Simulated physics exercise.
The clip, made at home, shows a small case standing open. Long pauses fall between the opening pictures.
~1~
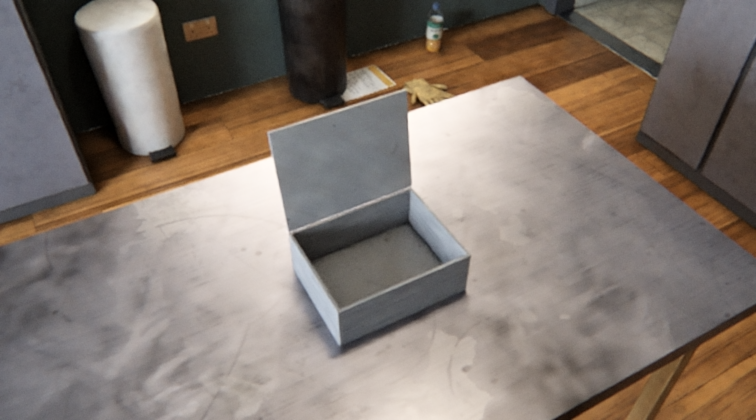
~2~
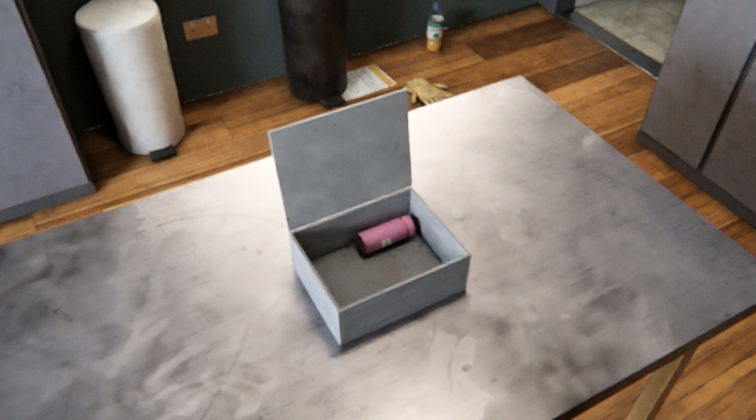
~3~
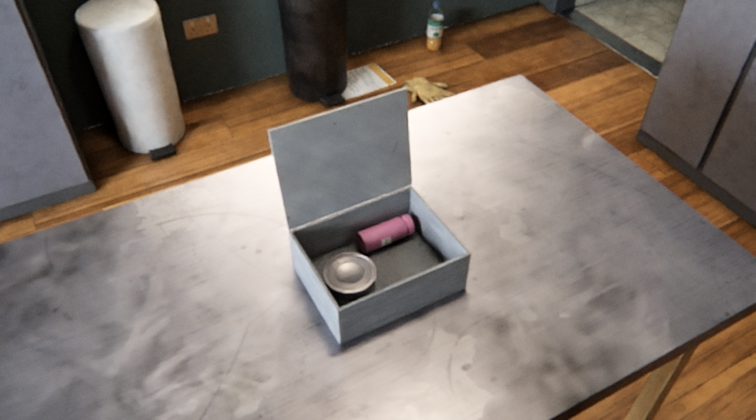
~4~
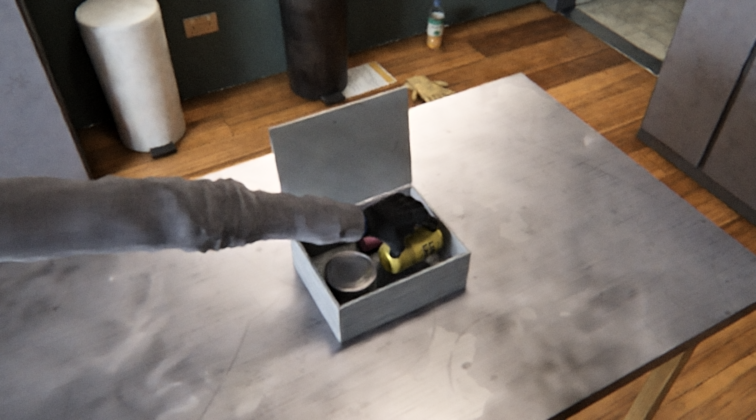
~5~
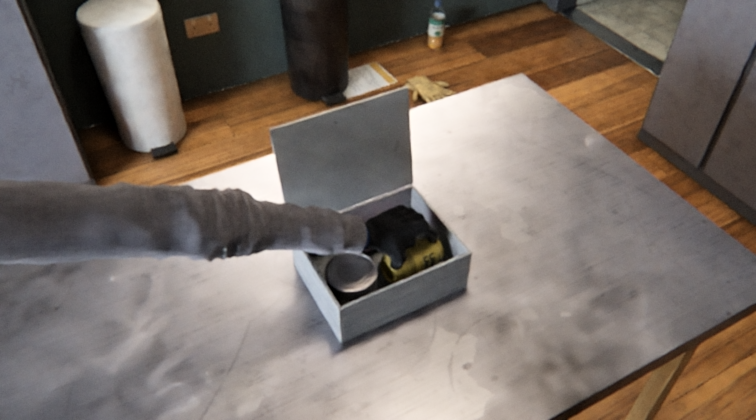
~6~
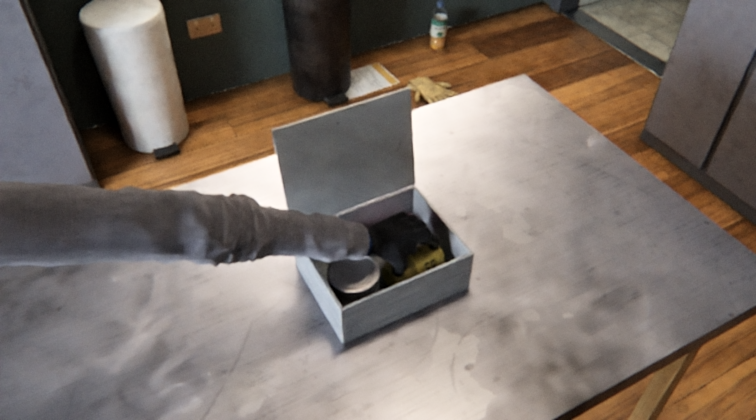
On a metal-topped table, a small grey case stands open and empty; a pink shaker appears inside, then a round metallic container, and a gloved hand reaches in from the left, lowering a yellow can beside them.
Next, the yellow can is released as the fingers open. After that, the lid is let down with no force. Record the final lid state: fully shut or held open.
The lid will lie on the rim.
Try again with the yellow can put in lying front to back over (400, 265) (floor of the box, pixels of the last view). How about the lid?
With this placement the lid lies closed.
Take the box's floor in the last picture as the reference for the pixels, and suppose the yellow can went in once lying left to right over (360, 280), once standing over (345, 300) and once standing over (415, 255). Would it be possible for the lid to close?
Try one: Closed. Try two: Not closed. Try three: Not closed.
Then, 1.20 s later than the last frame, lid starting down.
Then, 1.60 s later than the last frame, lid 58° above the rim.
Then, 1.90 s later than the last frame, lid 31° above the rim.
Then, 2.10 s later than the last frame, lid 10° above the rim.
When it is over, lid shut; all 3 as before. End places, in pixels of the last picture, yellow can near (413, 266).
